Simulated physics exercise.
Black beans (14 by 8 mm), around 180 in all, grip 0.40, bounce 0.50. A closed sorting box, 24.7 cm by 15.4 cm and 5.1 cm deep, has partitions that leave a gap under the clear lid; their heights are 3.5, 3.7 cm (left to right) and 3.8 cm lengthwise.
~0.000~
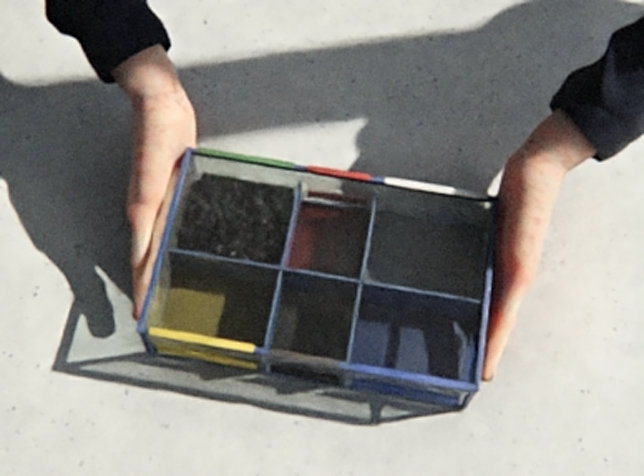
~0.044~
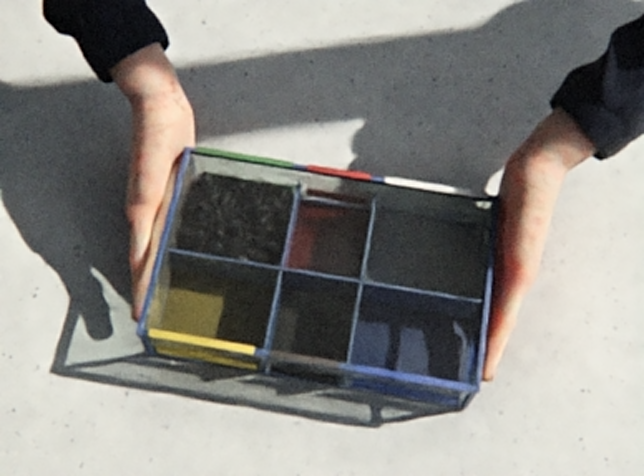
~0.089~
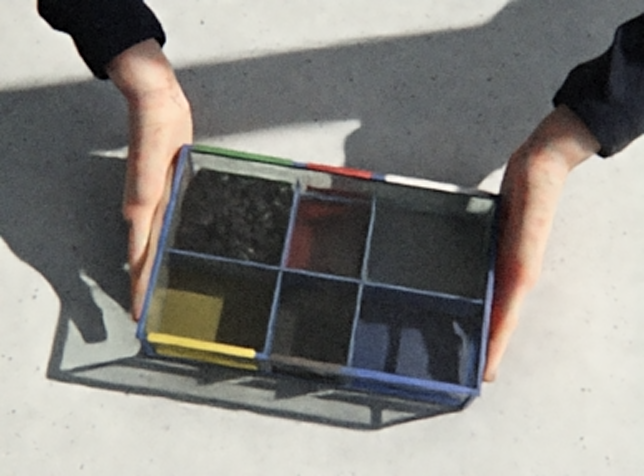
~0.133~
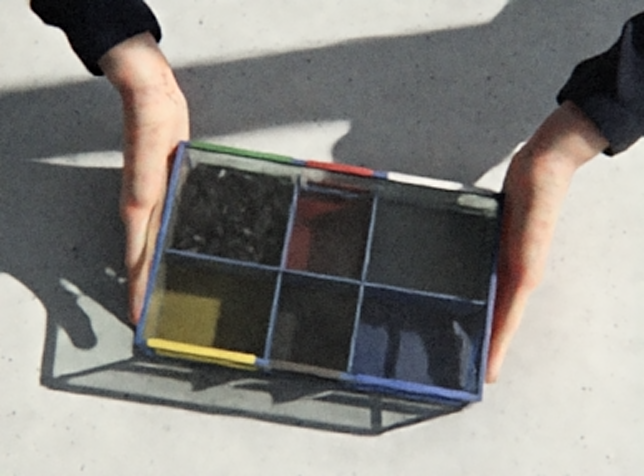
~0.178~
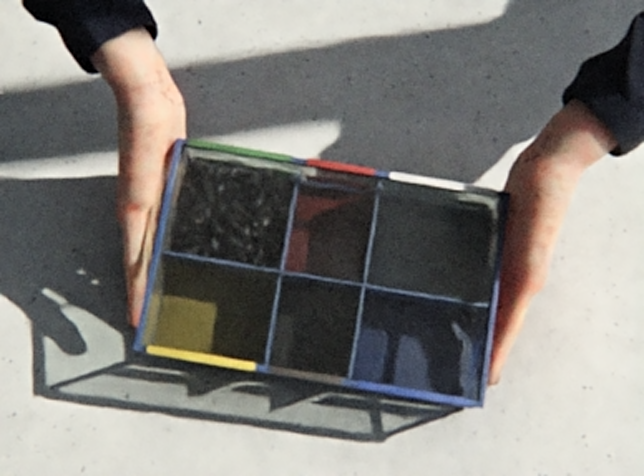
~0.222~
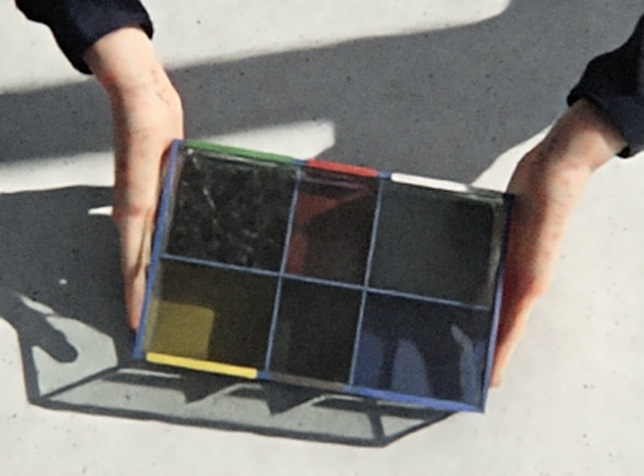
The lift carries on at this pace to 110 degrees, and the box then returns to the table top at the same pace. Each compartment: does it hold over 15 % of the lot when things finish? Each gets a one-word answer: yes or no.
My answers are red no, blue no, green yes, yellow no, white no, black no.
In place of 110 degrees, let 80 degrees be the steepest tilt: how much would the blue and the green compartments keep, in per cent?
Then the blue compartment would keep 0 per cent and the green one 85 per cent.
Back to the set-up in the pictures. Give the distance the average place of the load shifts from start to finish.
I'd put the distance at roughly 3.0 cm.
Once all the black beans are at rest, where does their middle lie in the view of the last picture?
I'd say roughly (241, 253).
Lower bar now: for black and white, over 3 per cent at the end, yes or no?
So black is a pass and white is a miss.
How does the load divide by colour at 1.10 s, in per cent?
Red 0 %, blue 0 %, green 90 %, yellow 5 %, white 0 %, black 5 %.
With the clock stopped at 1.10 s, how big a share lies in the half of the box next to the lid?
Around 60 %.
After 1.10 s, tilt 110 degrees; green 90 %, yellow 5 %, black 5 %.
After 1.69 s, tilt 49 degrees; green 85 %, yellow 5 %, black 5 %.
After 2.33 s, tilt 0 degrees; green 85 %, yellow 10 %, black 5 %.
At rest (3.0 s), red 0 %, blue 0 %, green 85 %, yellow 10 %, white 0 %, black 5 %.
